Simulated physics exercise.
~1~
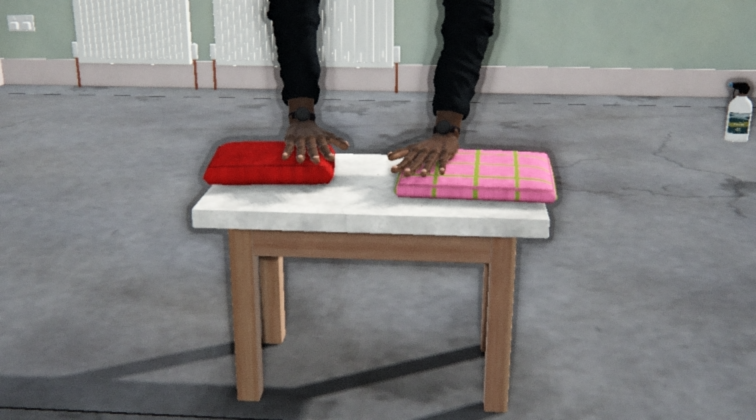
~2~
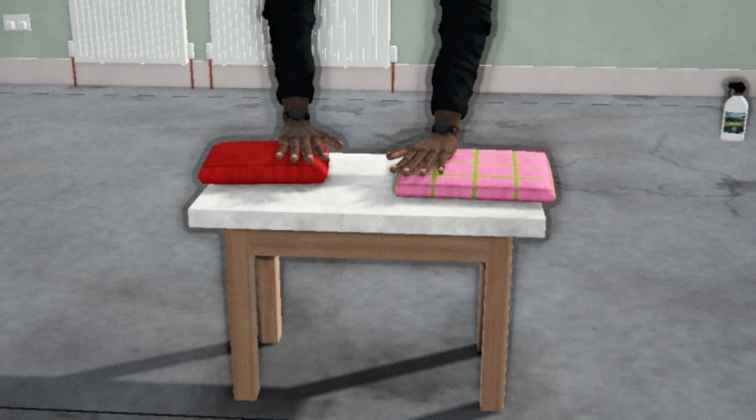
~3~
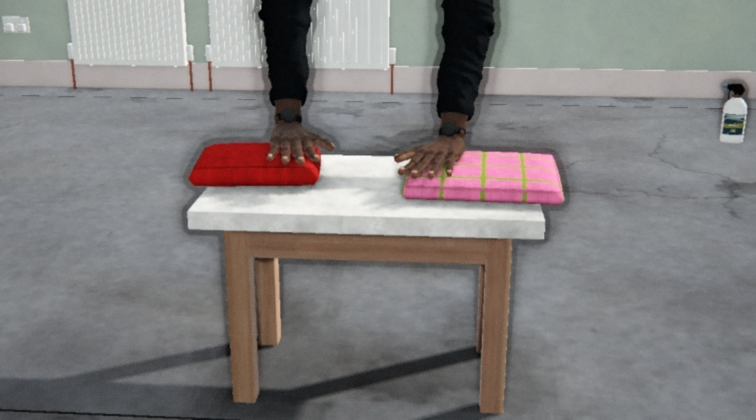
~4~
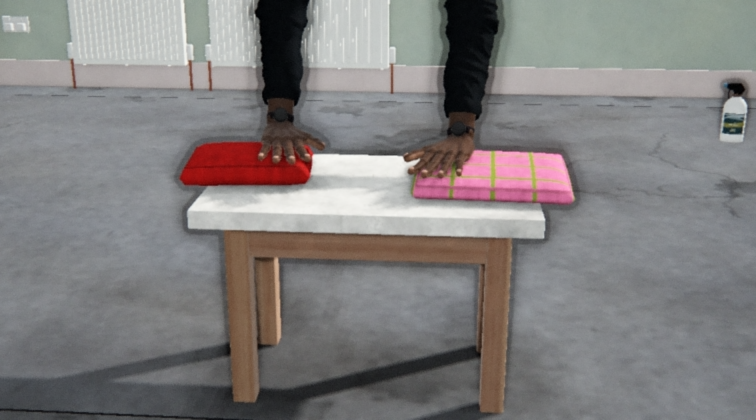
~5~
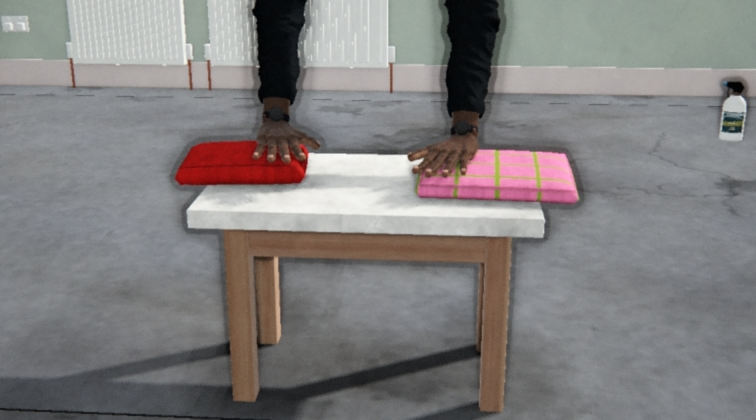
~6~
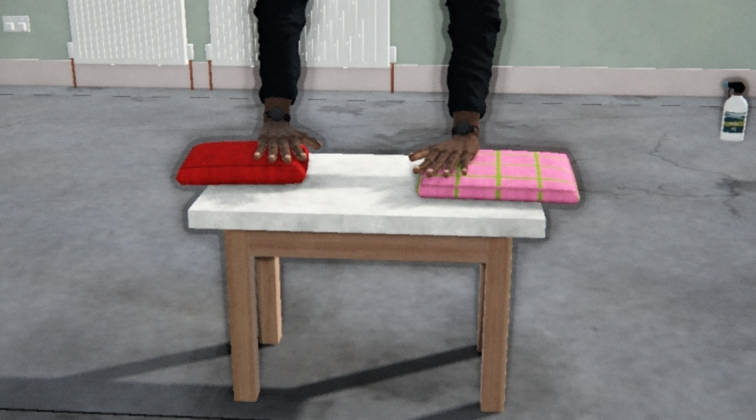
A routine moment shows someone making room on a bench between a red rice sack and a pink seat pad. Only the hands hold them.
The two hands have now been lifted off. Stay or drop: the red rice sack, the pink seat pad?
As I see it, red rice sack: Still there; pink seat pad: Still there.
Then, 0.20 s on from there, rice sack as it was left; seat pad as it was left.
In the end, rice sack as it was left; seat pad as it was left. The red rice sack stays up there and the pink seat pad remains on top.
